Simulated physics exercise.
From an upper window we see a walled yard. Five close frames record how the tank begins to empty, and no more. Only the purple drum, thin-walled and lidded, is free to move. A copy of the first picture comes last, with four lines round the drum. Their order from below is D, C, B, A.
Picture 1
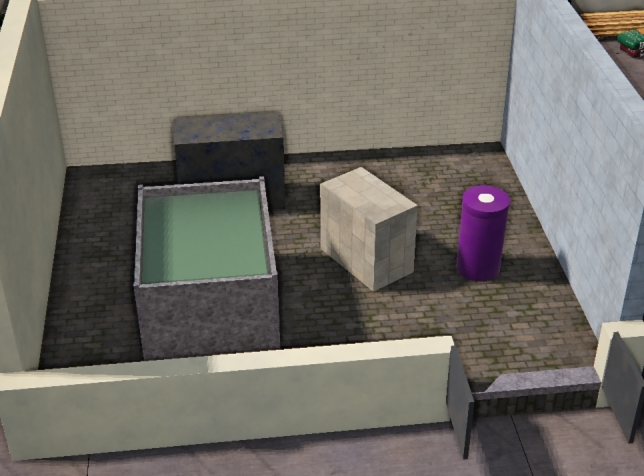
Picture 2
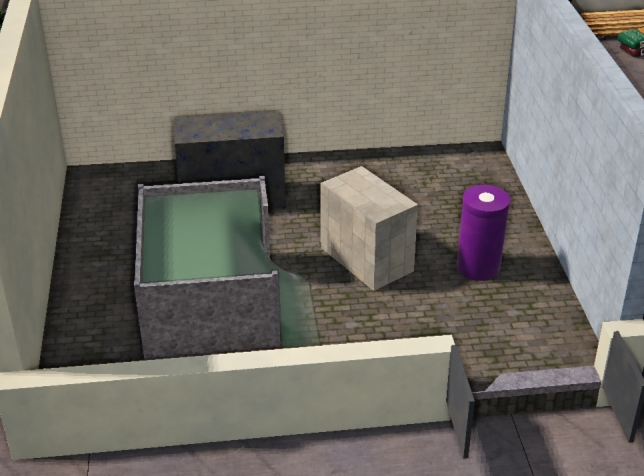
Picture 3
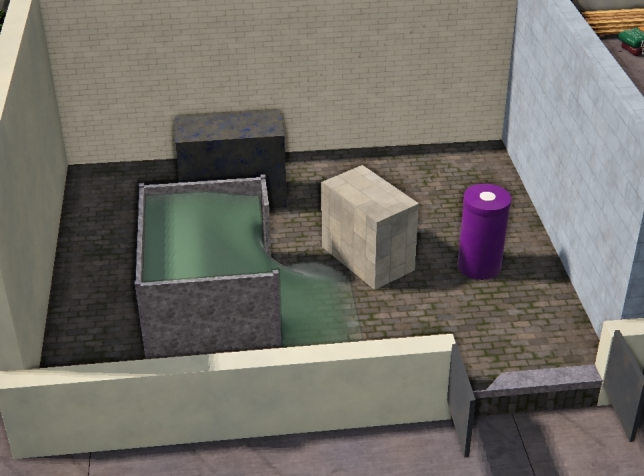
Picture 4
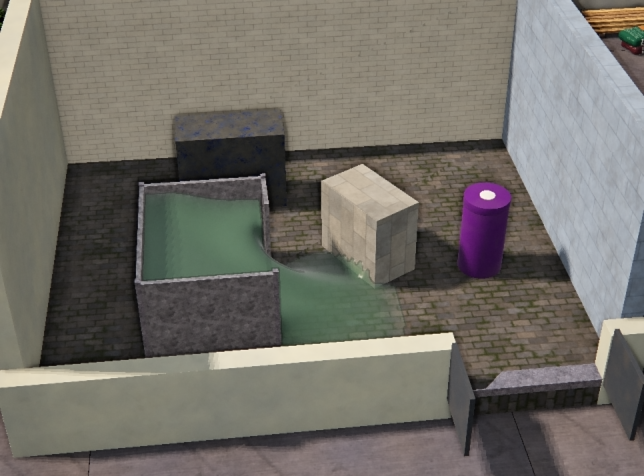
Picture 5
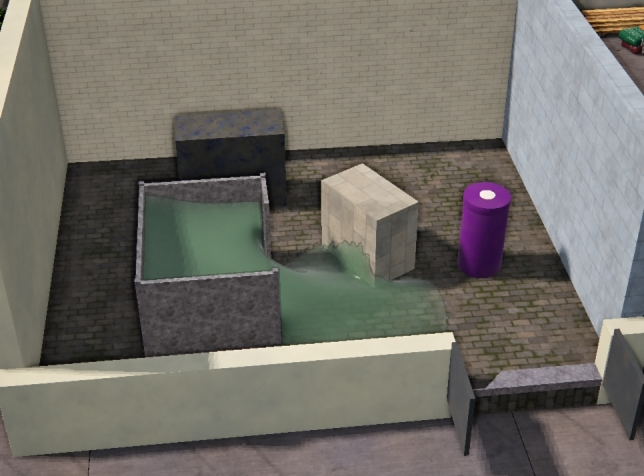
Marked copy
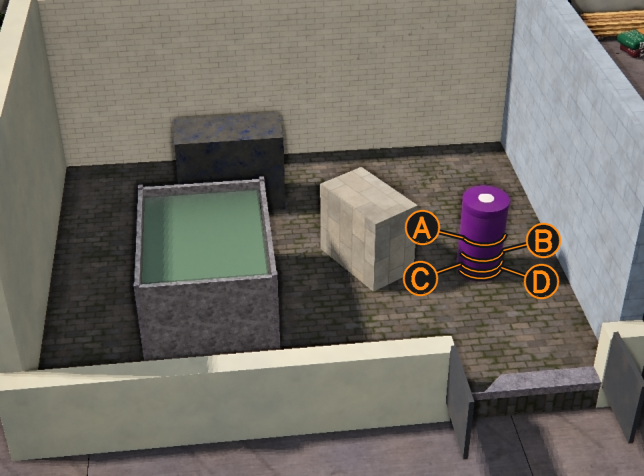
In a walled yard, green water poured from the right side of a full stone tank and spread across the paving, washing against a pale block, while the purple drum stood still.
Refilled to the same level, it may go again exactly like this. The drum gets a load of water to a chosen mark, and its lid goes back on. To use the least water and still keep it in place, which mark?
Choose B.
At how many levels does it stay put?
Two.
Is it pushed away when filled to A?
No.
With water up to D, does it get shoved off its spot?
Yes, it does.
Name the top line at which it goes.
The answer is C.
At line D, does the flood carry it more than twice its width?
Yes.
On the marked copy, A at (487, 245); B at (486, 261); C at (485, 271); D at (484, 278); from the bottom up D, C, B, A.
If A is chosen, it does not move.
If B is chosen, it does not move.
If C is chosen, it is pushed about twice its own width away.
If D is chosen, it is pushed about 5 times its own width away.
